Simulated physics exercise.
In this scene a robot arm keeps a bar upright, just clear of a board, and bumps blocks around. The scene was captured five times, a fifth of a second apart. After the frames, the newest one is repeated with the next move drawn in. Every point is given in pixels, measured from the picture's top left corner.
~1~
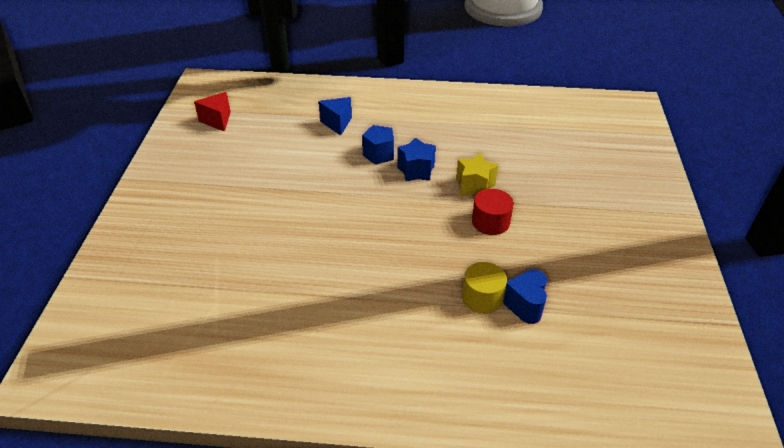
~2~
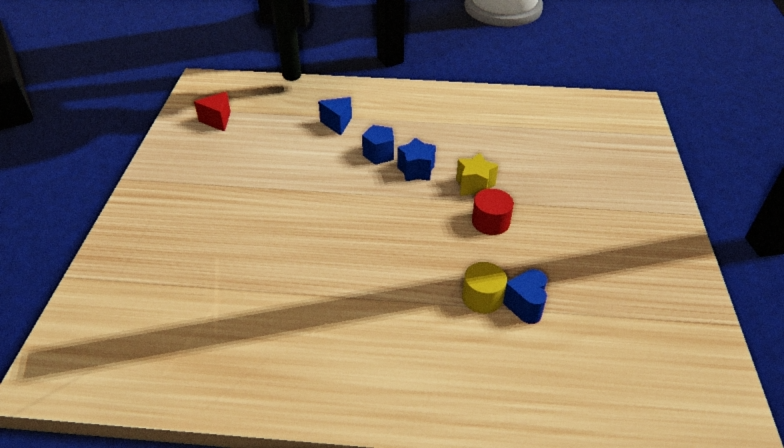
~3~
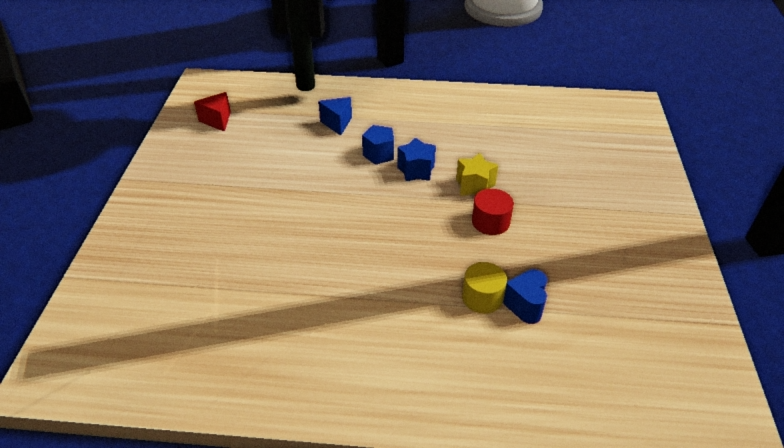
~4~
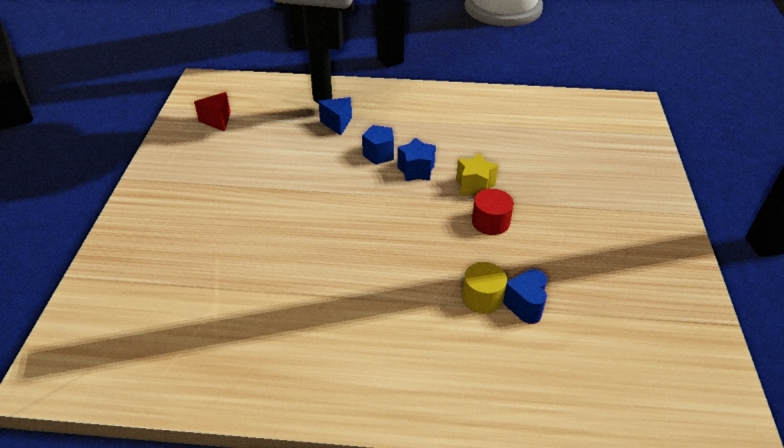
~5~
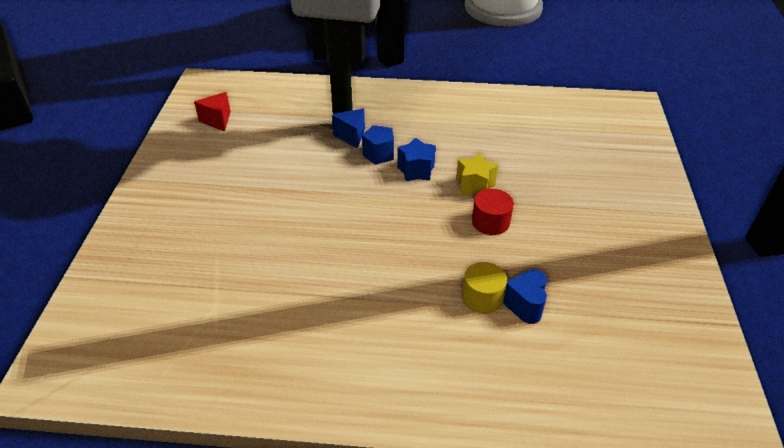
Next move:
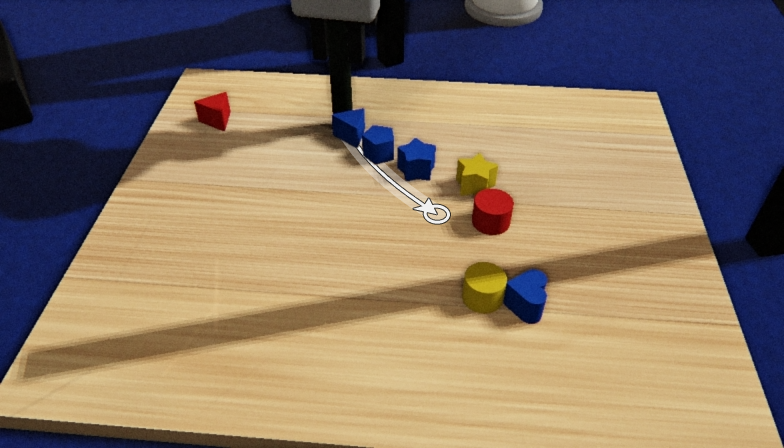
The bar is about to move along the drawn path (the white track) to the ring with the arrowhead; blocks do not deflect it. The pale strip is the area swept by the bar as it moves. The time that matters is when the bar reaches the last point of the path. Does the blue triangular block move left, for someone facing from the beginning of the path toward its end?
No
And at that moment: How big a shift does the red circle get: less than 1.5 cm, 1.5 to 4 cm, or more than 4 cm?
The best fit is under 1.5 cm.
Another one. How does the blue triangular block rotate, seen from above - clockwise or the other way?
Spin direction: Clockwise.
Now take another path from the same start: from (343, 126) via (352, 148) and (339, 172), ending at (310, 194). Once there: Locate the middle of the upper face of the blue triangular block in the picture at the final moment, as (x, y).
The spot you're after is about (363, 153) in the image.
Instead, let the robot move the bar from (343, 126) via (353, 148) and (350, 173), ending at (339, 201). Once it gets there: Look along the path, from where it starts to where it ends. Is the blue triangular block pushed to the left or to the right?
Shifted left.
The line goes from (343, 126) over (379, 170) to (437, 214).
The first path, step by step. One third of the way, bar (365, 144); blue triangular block (372, 148); blue five-sided block (398, 149), turned 30° anticlockwise; blue star (428, 154), turned 25° anticlockwise.
Two thirds of the way, bar (397, 174); blue triangular block (388, 181); blue five-sided block (422, 172), turned 95° anticlockwise; blue star (449, 159), turned 70° anticlockwise.
At the end, bar (438, 203); blue triangular block (396, 188), turned 65° clockwise; blue five-sided block (466, 190), turned 130° anticlockwise; blue star (455, 165), turned 125° anticlockwise; red circle (501, 202).
